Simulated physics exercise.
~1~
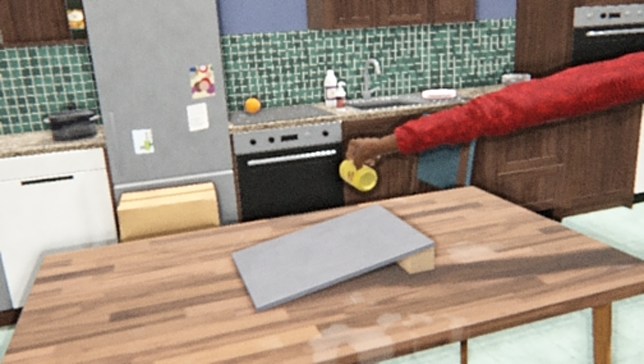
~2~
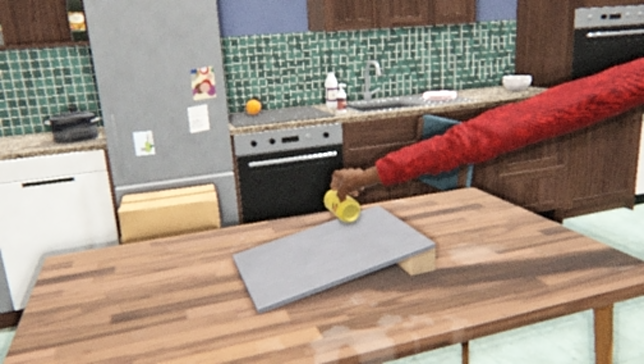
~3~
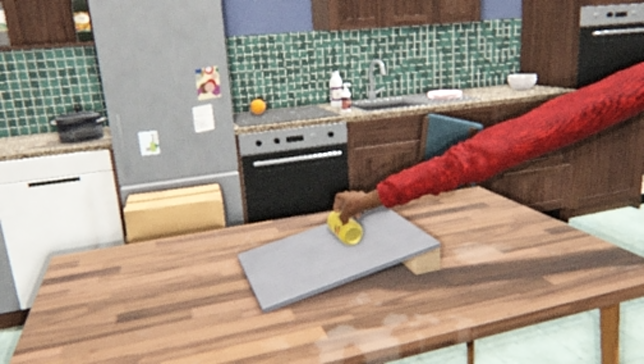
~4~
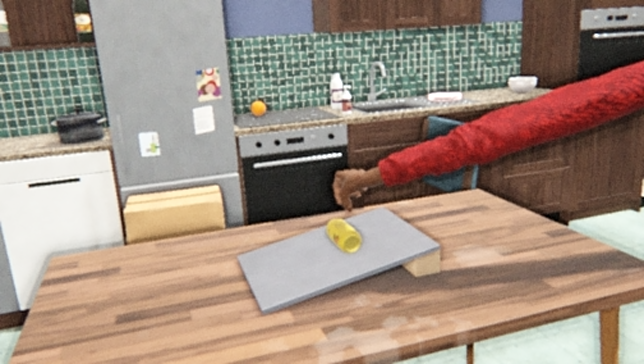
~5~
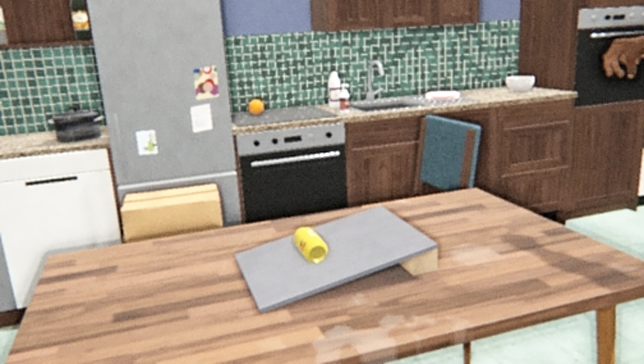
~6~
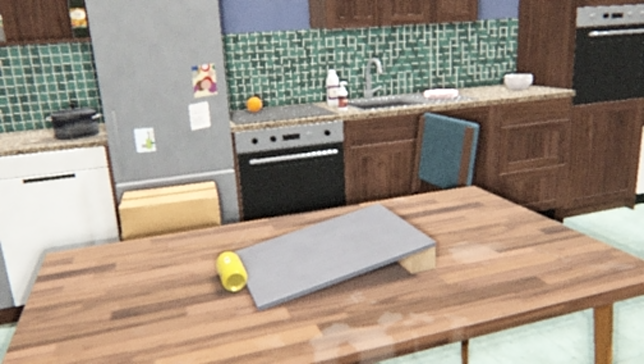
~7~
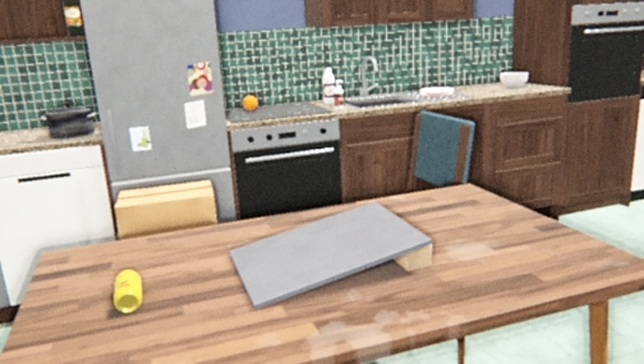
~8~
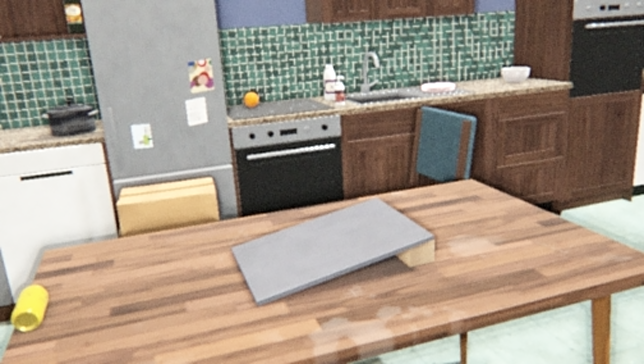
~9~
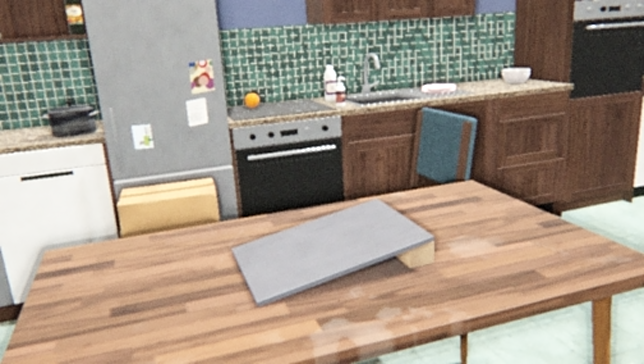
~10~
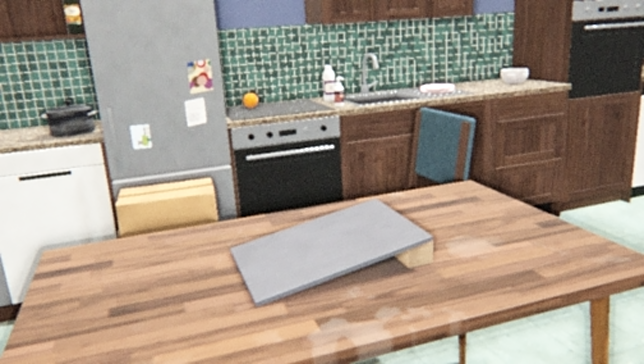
A yellow can is lowered on its side onto a propped-up grey board by a hand in a red sleeve, which lets go and withdraws. The can rolls down the board, continues left across the wooden table and passes out of view, leaving the board in place.
